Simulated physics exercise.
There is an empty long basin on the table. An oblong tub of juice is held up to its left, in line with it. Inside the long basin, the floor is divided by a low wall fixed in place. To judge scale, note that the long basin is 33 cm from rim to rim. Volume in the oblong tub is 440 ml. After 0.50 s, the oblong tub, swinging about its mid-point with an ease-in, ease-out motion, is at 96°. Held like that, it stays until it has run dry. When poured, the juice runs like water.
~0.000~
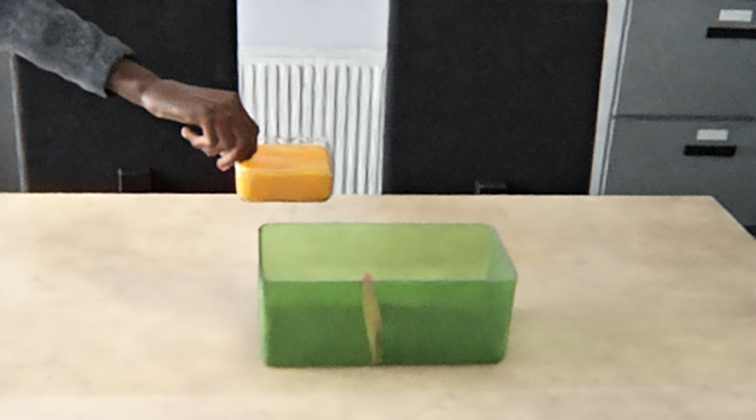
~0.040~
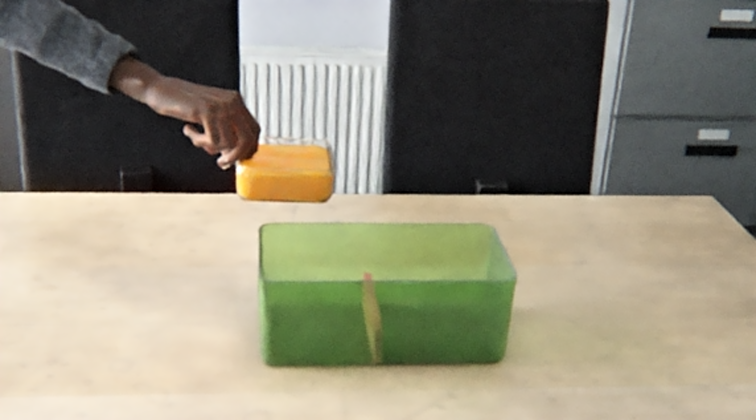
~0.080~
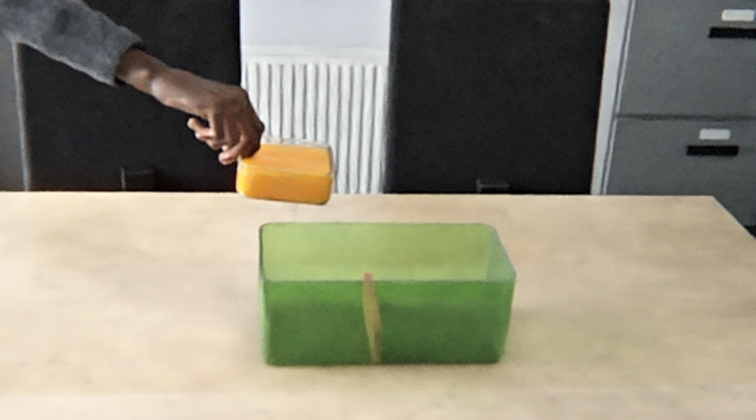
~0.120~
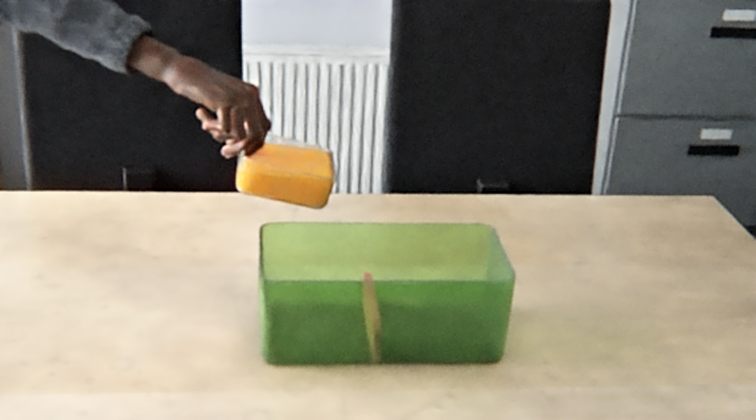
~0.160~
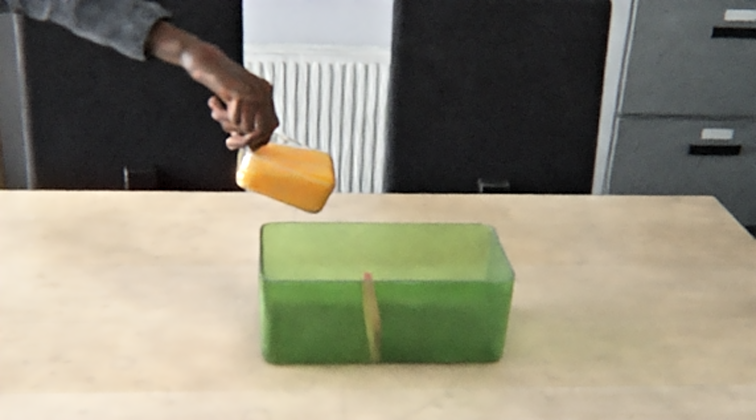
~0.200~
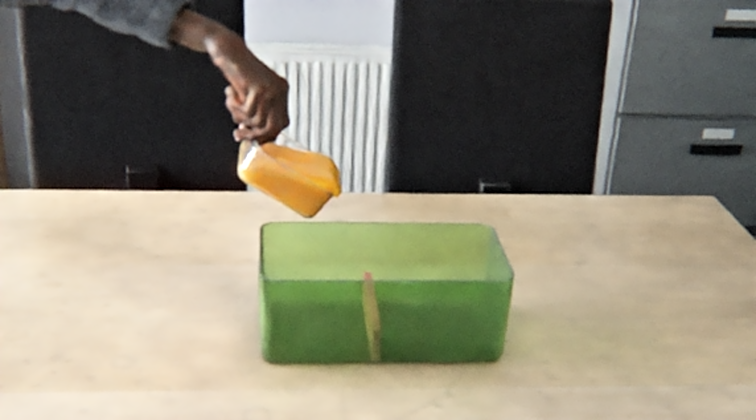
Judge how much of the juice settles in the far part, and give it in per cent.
Some 33 per cent settles in the far part.
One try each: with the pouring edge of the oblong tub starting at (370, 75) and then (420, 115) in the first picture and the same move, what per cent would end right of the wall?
In turn about 85 and 85 per cent.
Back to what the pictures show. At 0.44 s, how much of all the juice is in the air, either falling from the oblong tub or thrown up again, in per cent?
Around 38 percent.
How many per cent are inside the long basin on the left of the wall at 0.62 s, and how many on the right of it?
Left roughly 62 per cent, right roughly 32.
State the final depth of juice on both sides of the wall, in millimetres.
Some 12 mm on the left and 6 mm on the right.
Then, 0.44 s in, the tilt is 93° and 10 per cent is still to pour, 37 is left of the wall and 15 right of it.
Then, 0.62 s in, the tilt is 96° and 3 per cent is still to pour, 62 is left of the wall and 32 right of it.
Then, 0.80 s in, the tilt is 96° and 0 per cent is still to pour, 65 is left of the wall and 33 right of it.
Then, 1.00 s in, the tilt is 96° and 0 per cent is still to pour, 66 is left of the wall and 33 right of it.
Finally, 66 per cent lies left of the wall, 33 right of it and 1 outside.
